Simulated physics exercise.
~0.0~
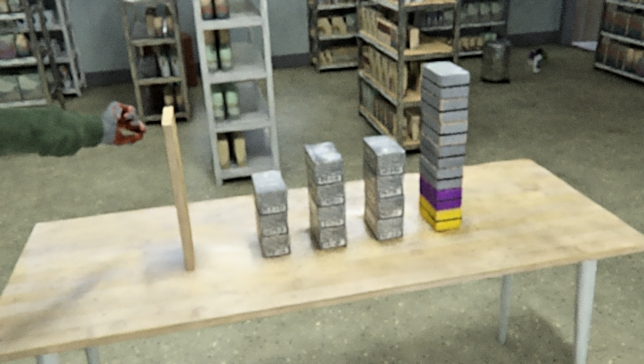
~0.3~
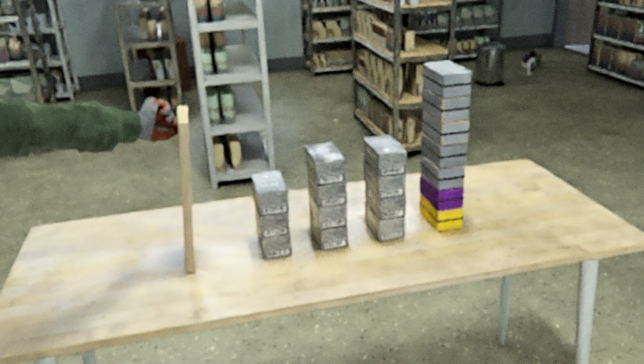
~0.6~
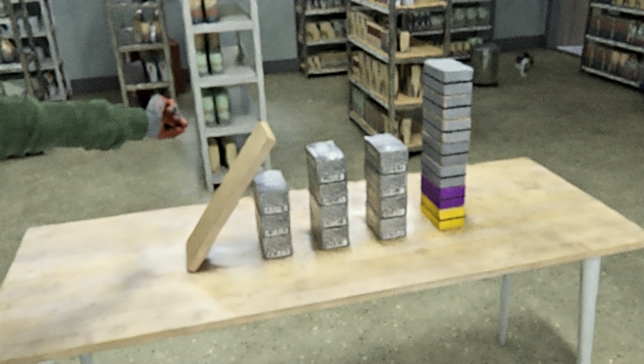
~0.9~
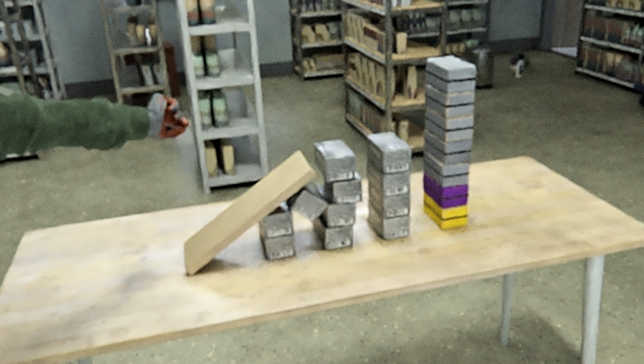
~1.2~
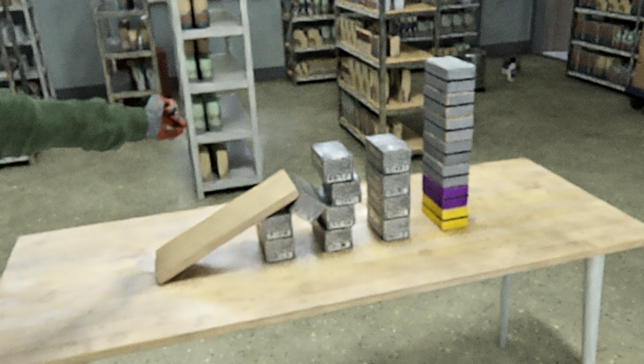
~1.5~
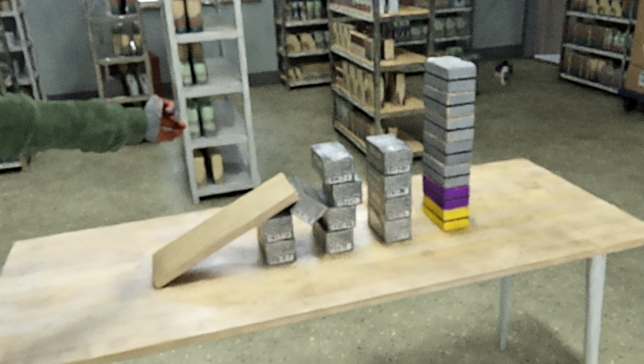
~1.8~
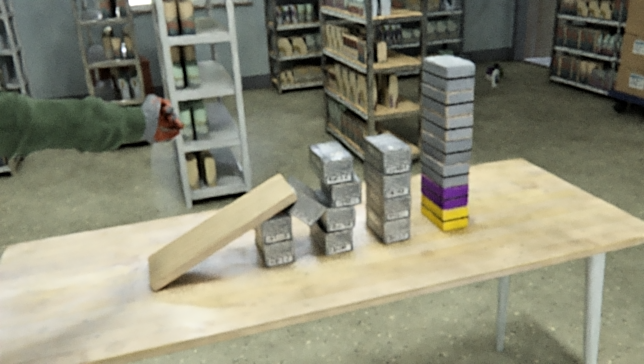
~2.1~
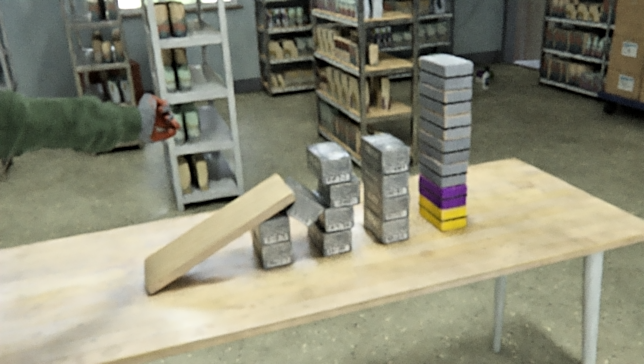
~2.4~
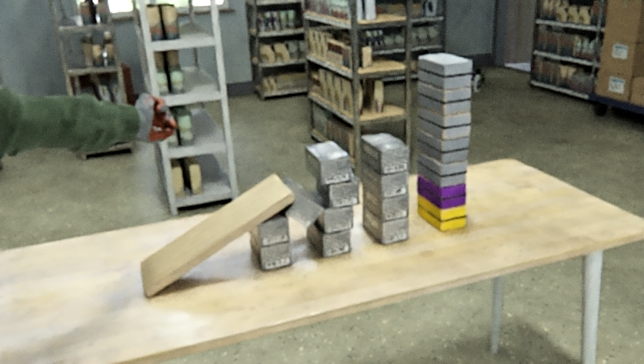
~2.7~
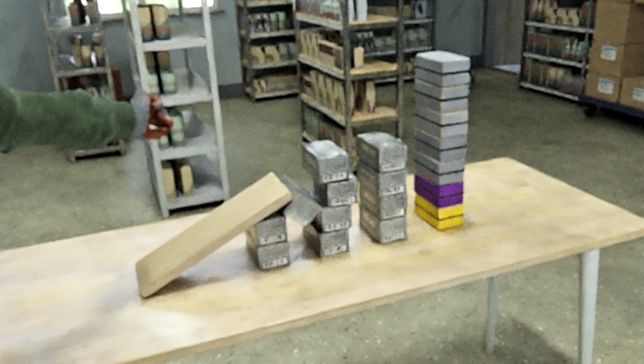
A hand tips a board right onto grey stacks, which stay standing with one packet tilted.
